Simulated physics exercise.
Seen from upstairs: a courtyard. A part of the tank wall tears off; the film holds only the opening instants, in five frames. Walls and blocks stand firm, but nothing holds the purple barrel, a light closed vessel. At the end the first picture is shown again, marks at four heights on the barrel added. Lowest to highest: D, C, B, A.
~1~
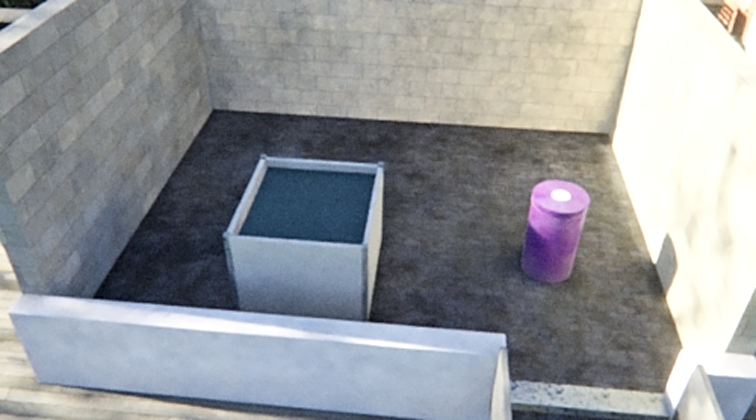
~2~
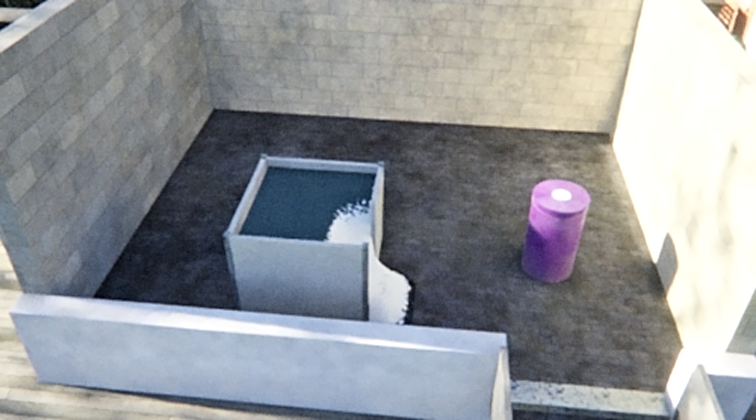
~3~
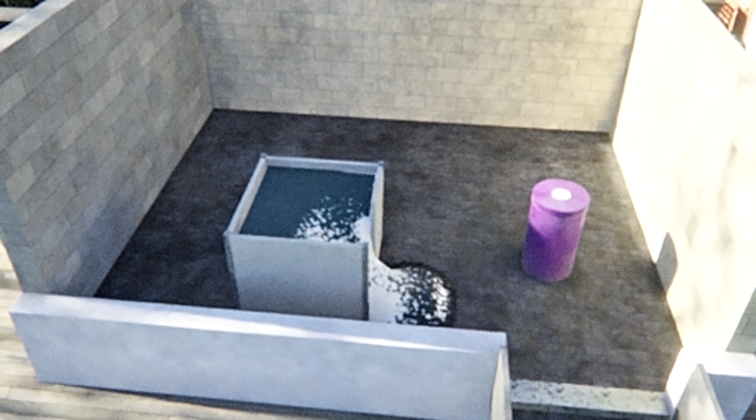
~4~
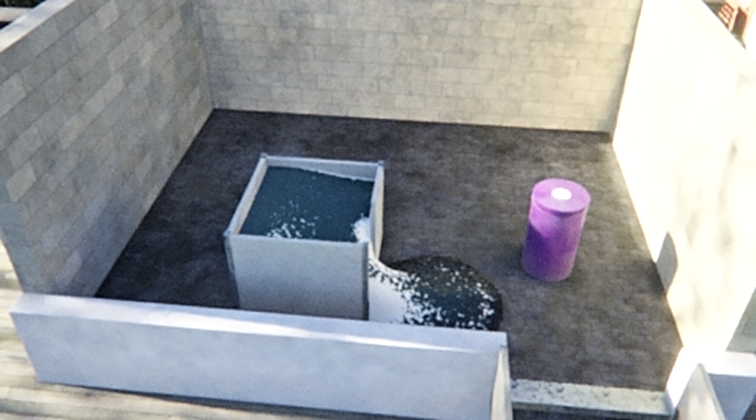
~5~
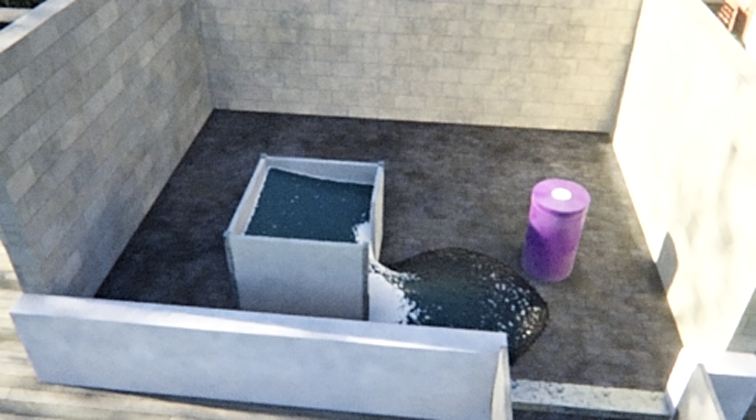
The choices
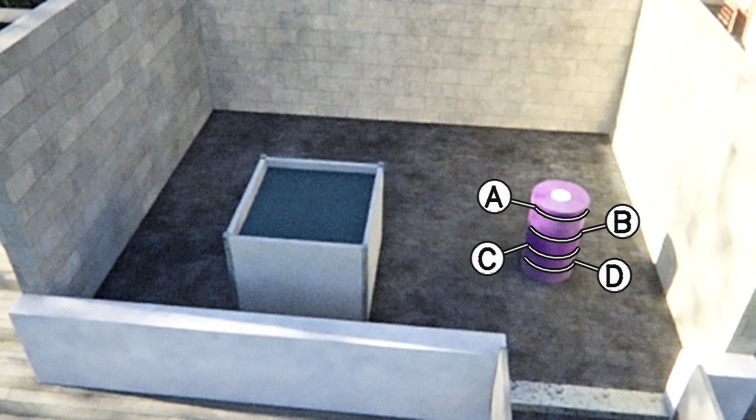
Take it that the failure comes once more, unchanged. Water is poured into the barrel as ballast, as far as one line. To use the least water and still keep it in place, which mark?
It is C.
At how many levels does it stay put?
Three of them.
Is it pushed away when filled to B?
No, that is safe.
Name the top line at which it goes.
That is line D.
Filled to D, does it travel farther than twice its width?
No, it does not.
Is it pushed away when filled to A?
No, not at all.
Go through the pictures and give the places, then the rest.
Lid of the purple barrel at (561, 196); tank full, its middle at (310, 205); open gate at (592, 346), in the first picture.
In the second picture, 1 % of the ground wet, in view closest to the barrel at (403, 287).
In the third picture, 3 % of the ground wet, in view closest to the barrel at (447, 292).
In the fourth picture, 6 % of the ground wet, in view closest to the barrel at (479, 281).
Lid of the purple barrel at (561, 194); 9 % of the ground wet, in view closest to the barrel at (510, 276), in the fifth picture.
On the marked copy, A at (563, 219); B at (558, 240); C at (554, 257); D at (551, 270); from the bottom up D, C, B, A.
If A is chosen, it does not move.
If B is chosen, it does not move.
If C is chosen, it does not move.
If D is chosen, it is pushed about its own width away.
